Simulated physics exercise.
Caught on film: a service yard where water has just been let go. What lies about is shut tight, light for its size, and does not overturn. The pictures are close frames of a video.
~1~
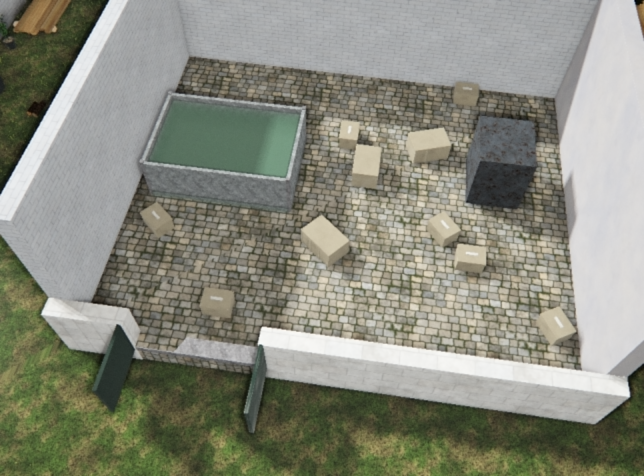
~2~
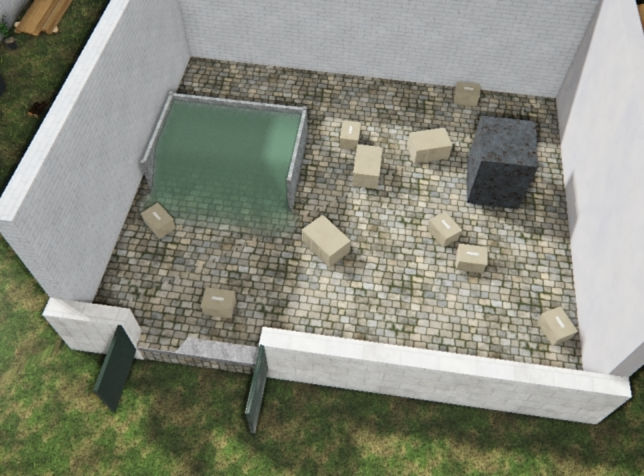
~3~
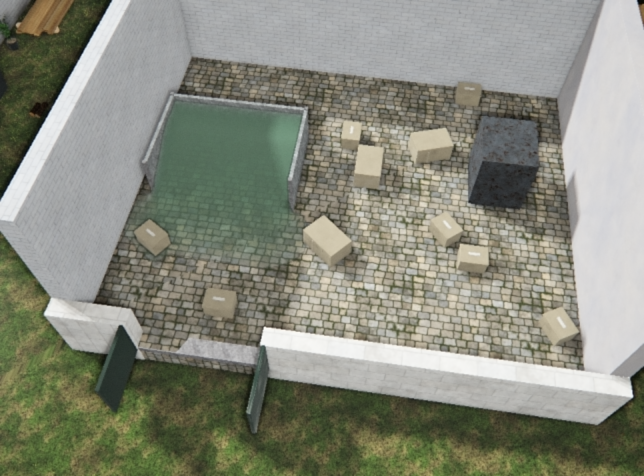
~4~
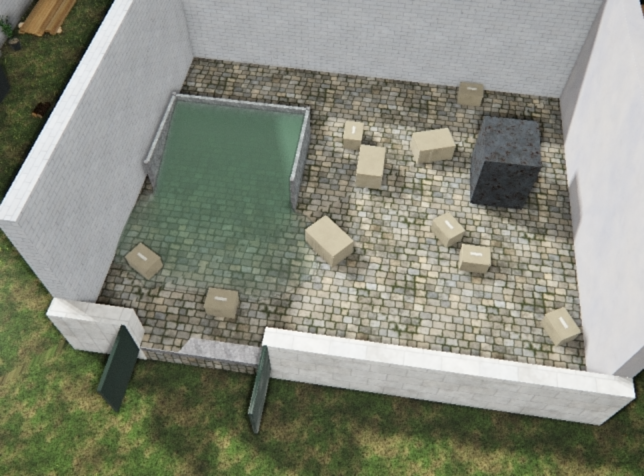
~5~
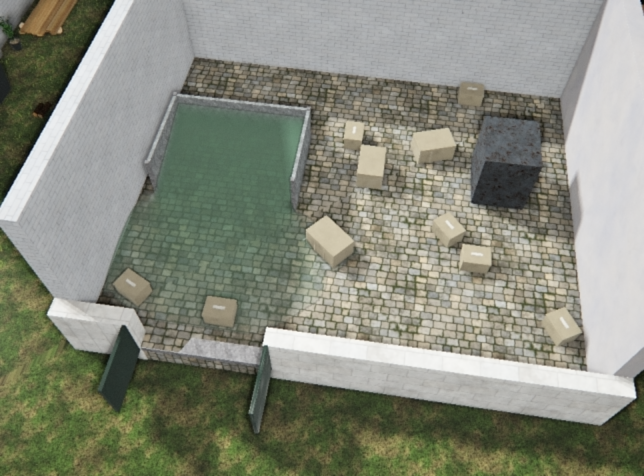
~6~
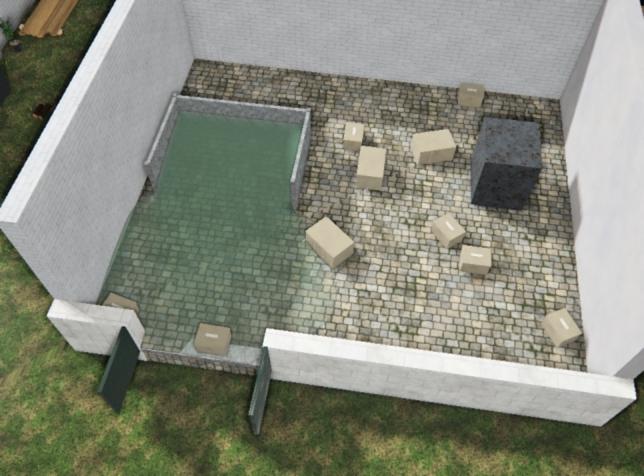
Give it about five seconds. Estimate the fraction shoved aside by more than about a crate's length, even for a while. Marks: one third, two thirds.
It is under a third.
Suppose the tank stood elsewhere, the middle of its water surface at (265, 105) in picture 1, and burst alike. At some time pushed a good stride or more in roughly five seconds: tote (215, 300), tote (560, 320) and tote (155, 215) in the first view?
In turn: Moved that far, that far or more, shifted that much.
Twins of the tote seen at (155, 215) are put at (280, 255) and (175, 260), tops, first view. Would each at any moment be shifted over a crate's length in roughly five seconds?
One after the other: Pushed that far, that far or more.
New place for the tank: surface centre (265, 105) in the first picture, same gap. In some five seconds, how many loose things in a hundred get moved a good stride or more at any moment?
About 40 per cent.
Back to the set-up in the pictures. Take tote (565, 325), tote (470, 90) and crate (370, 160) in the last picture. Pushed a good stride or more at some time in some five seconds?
One after the other: Pushed that far, short of that, no.
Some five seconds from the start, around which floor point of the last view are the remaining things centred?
Roughly at (430, 186).
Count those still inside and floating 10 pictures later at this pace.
I count 1.
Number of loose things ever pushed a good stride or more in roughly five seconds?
That makes 3.
A moment on, 2 of 10 are well off their spots; 1 afloat.
Next, 2 of 10 are well off their spots; 1 afloat.
Later, 3 of 10 are well off their spots; 1 afloat.
In the end, 3 of 10 are well off their spots, and 3 have been at some point; 1 afloat.
